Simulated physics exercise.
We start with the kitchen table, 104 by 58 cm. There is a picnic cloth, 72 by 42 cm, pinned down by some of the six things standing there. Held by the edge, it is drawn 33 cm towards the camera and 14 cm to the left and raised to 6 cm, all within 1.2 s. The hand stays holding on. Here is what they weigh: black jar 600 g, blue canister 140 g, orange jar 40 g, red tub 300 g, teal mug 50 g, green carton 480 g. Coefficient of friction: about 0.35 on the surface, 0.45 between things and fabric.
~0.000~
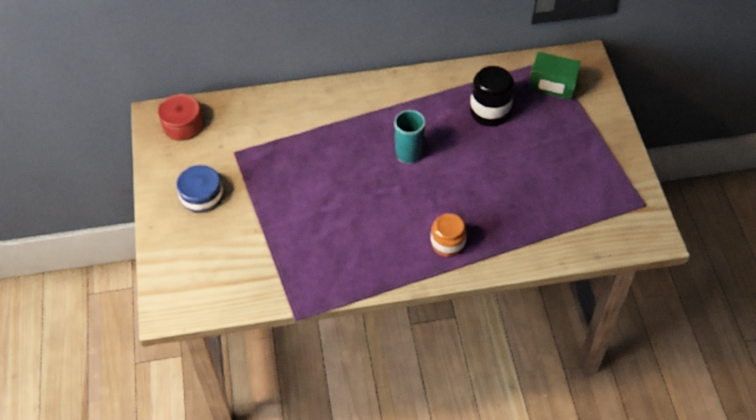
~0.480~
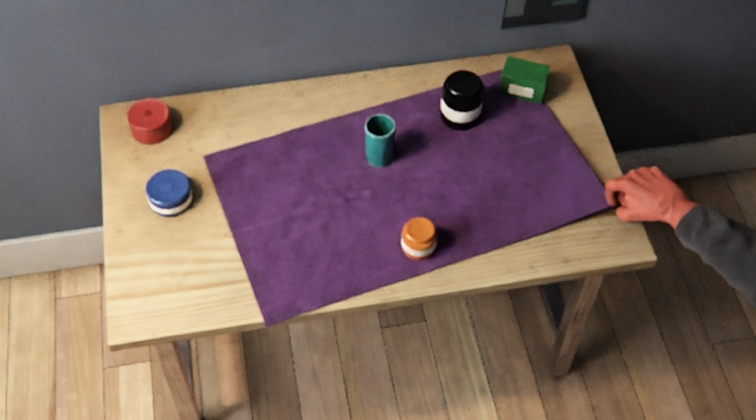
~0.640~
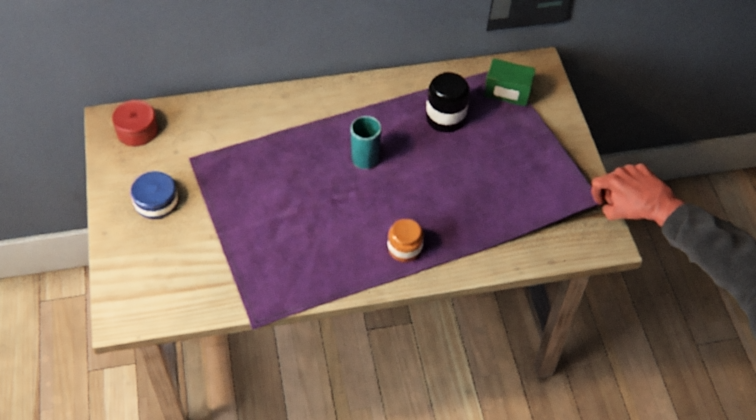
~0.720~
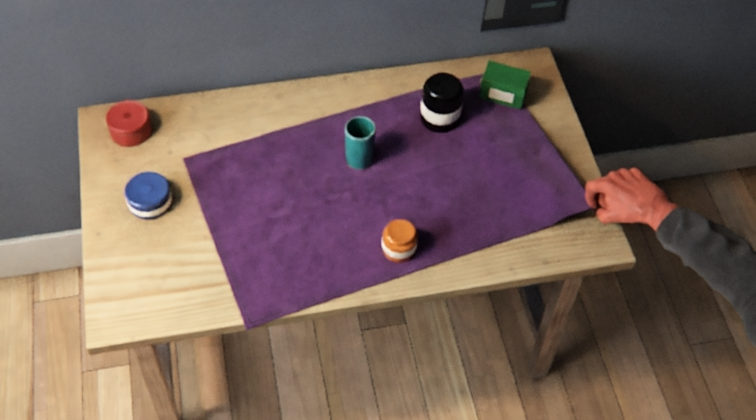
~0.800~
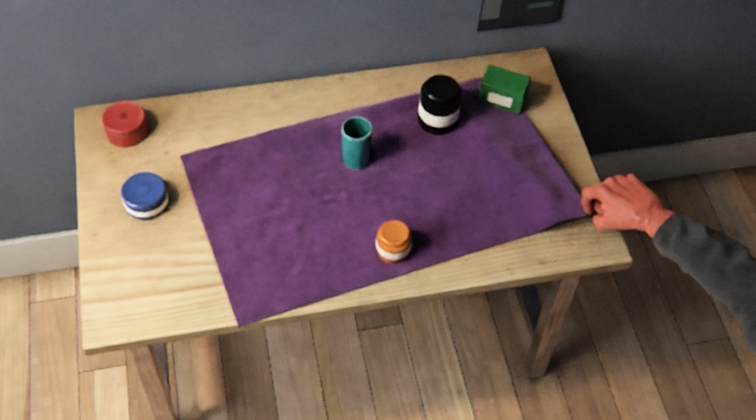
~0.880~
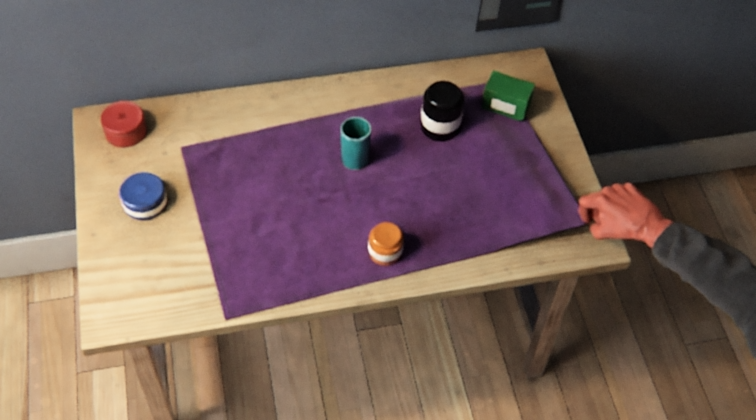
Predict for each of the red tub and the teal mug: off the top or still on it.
As I see it, I'd say the red tub does not leave; I'd say the teal mug does not leave.
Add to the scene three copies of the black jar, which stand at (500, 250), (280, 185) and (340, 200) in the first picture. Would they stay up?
Going through the three spots as listed: Ends up off the top, holds its spot and holds its spot.
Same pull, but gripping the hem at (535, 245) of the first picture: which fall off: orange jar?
Result - orange jar is gone from the top.
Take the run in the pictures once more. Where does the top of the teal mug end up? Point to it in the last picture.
In the last view, the top sits at about (399, 195).
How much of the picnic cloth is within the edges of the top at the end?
Roughly 70%.
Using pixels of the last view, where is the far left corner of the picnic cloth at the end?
That corner comes to rest close to (244, 146) in the last view.
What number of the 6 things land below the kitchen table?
After counting, the figure is 1.
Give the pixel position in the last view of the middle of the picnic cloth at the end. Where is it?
About (404, 254).
By 1.1 s, 100 % of the picnic cloth is still over the top; teal mug 3 cm off its start, green carton 13 cm off its start, black jar 10 cm off its start.
By 1.4 s, 90 % of the picnic cloth is still over the top; teal mug 8 cm off its start, green carton 24 cm off its start, black jar 19 cm off its start.
By 1.6 s, 80 % of the picnic cloth is still over the top; teal mug 13 cm off its start at (393, 174), green carton 33 cm off its start at (574, 190), black jar 27 cm off its start at (494, 187).
By 1.8 s, 75 % of the picnic cloth is still over the top; teal mug 17 cm off its start, green carton 37 cm off its start, black jar 32 cm off its start.
By 3.4 s, 70 % of the picnic cloth is still over the top; teal mug 18 cm off its start at (399, 195), red tub 0 cm off its start at (122, 116), green carton 37 cm off its start at (580, 208), orange jar over the edge.
